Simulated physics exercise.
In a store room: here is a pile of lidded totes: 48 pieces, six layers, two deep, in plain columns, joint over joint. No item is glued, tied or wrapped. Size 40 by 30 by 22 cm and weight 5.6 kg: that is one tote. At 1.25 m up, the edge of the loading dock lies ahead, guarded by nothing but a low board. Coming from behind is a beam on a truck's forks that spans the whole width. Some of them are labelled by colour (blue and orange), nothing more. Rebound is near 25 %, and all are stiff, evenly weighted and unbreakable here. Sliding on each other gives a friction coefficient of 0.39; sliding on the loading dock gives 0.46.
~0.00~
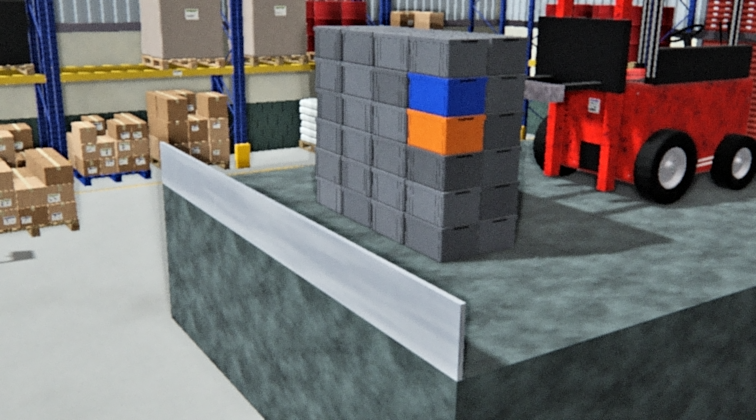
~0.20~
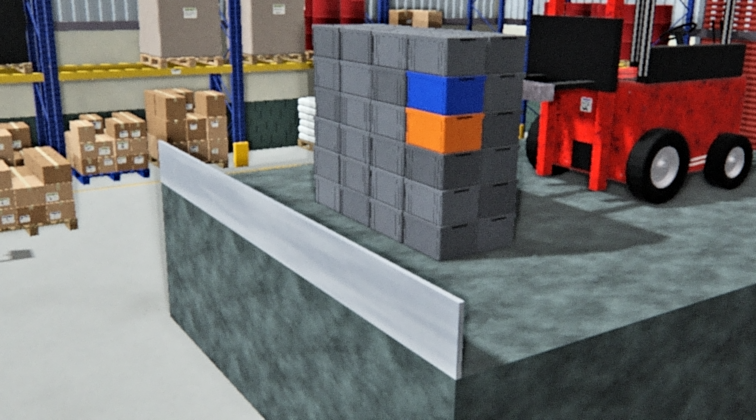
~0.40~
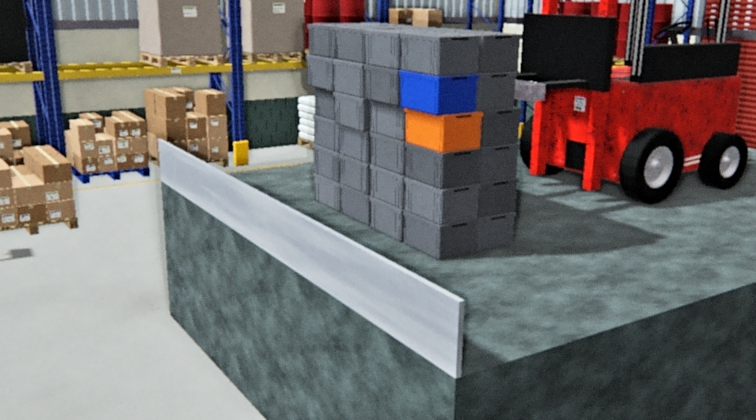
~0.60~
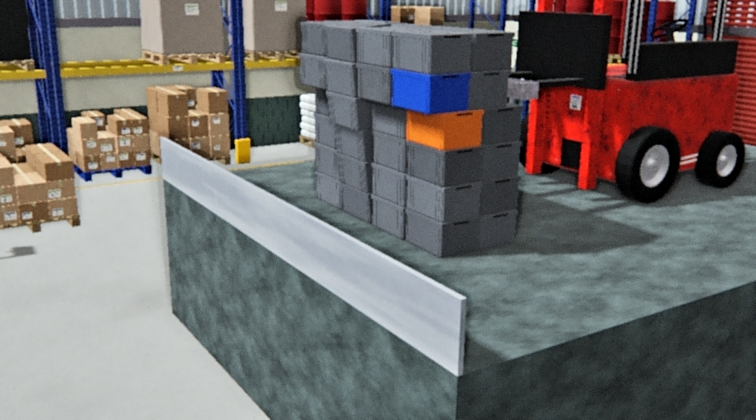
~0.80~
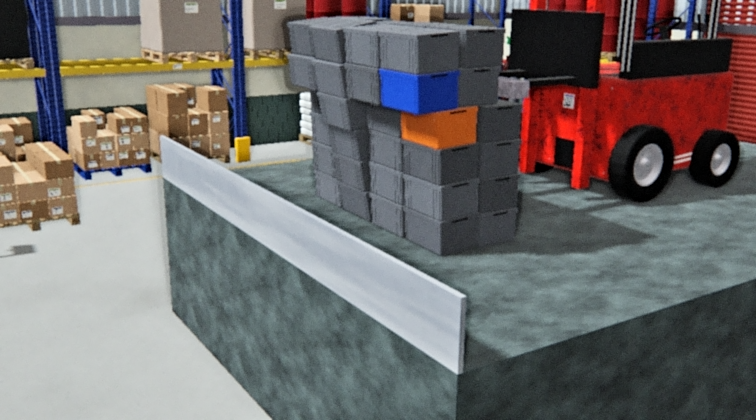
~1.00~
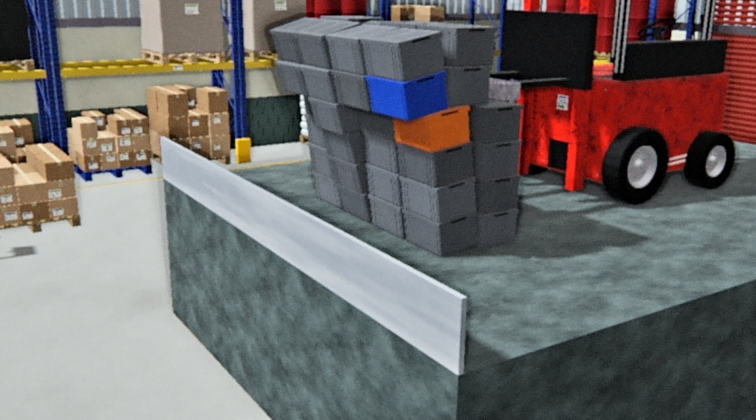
In the video, a red forklift moves left behind a stack of gray containers on a raised platform, and the upper rows, including a blue container, shift left and then lean, while an orange one below shifts less.
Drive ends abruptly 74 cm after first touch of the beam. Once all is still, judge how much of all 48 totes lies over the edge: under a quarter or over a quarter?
I would say less than a quarter.
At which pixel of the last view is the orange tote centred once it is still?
Its centre finishes around pixel (343, 211) in the last picture.
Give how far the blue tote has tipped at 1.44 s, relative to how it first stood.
Roughly 80 degrees.
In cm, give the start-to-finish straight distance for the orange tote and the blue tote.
Net shift, middle to middle: Orange 90 cm, blue 100 cm.
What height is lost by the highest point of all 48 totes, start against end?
Roughly 35 centimetres.
After 1.44 s, none of the 48 totes over the edge, 36 disturbed; blue tote on its side; orange tote leaning 17°.
After 2.06 s, 5 of the 48 totes over the edge; blue tote leaning 48°, 83 cm lower; orange tote leaning 47°, 30 cm lower.
By the end (4.1 s), 6 of the 48 totes over the edge; blue tote leaning 48°, 83 cm lower; orange tote leaning 36°, 43 cm lower. That is 12 per cent. As the last picture would show them, middles, blue tote near (371, 235), orange tote near (343, 211).
